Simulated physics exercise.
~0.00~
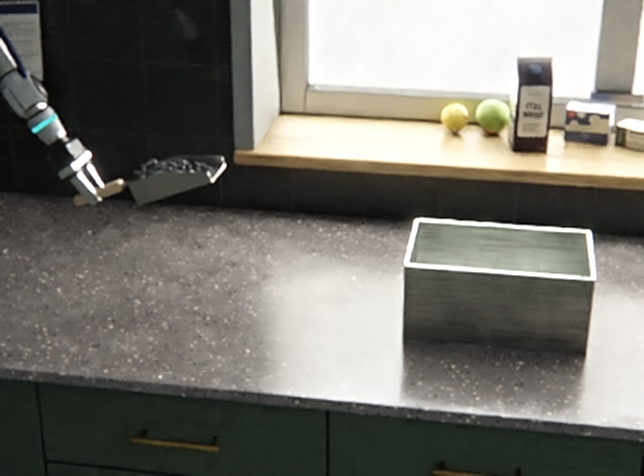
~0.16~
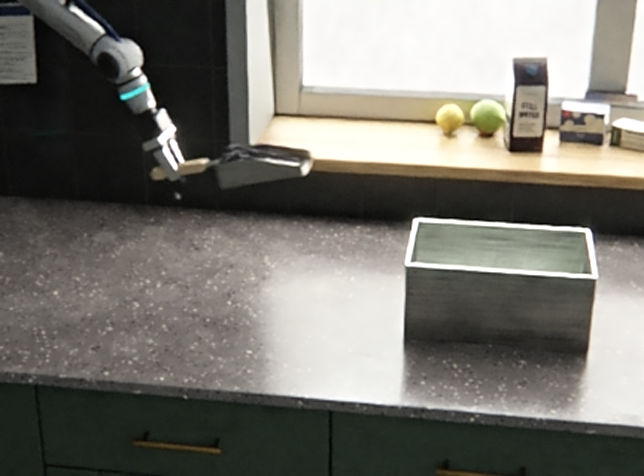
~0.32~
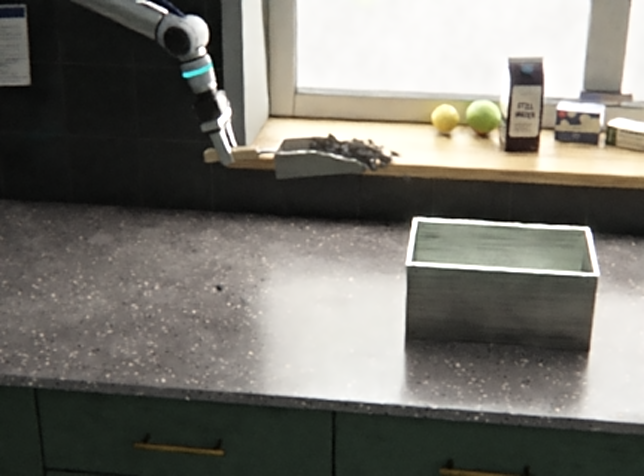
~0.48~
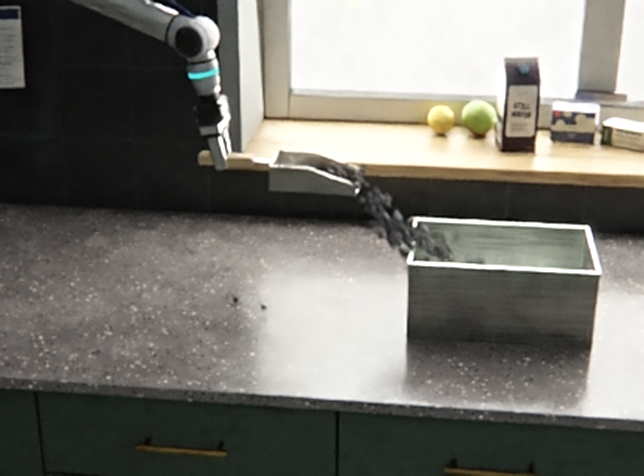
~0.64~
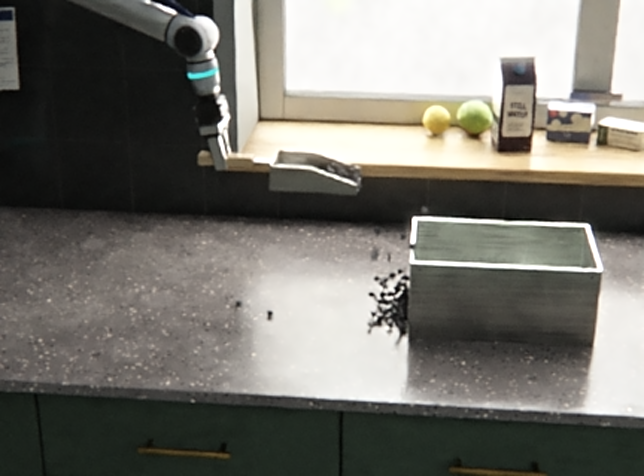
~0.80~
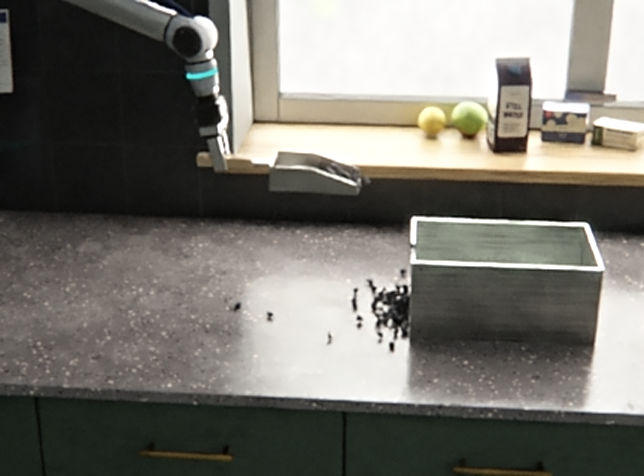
Robot arm carrying a scoop of dark pebbles rightward and tipping it, many spilling beside the open bin onto the speckled countertop.
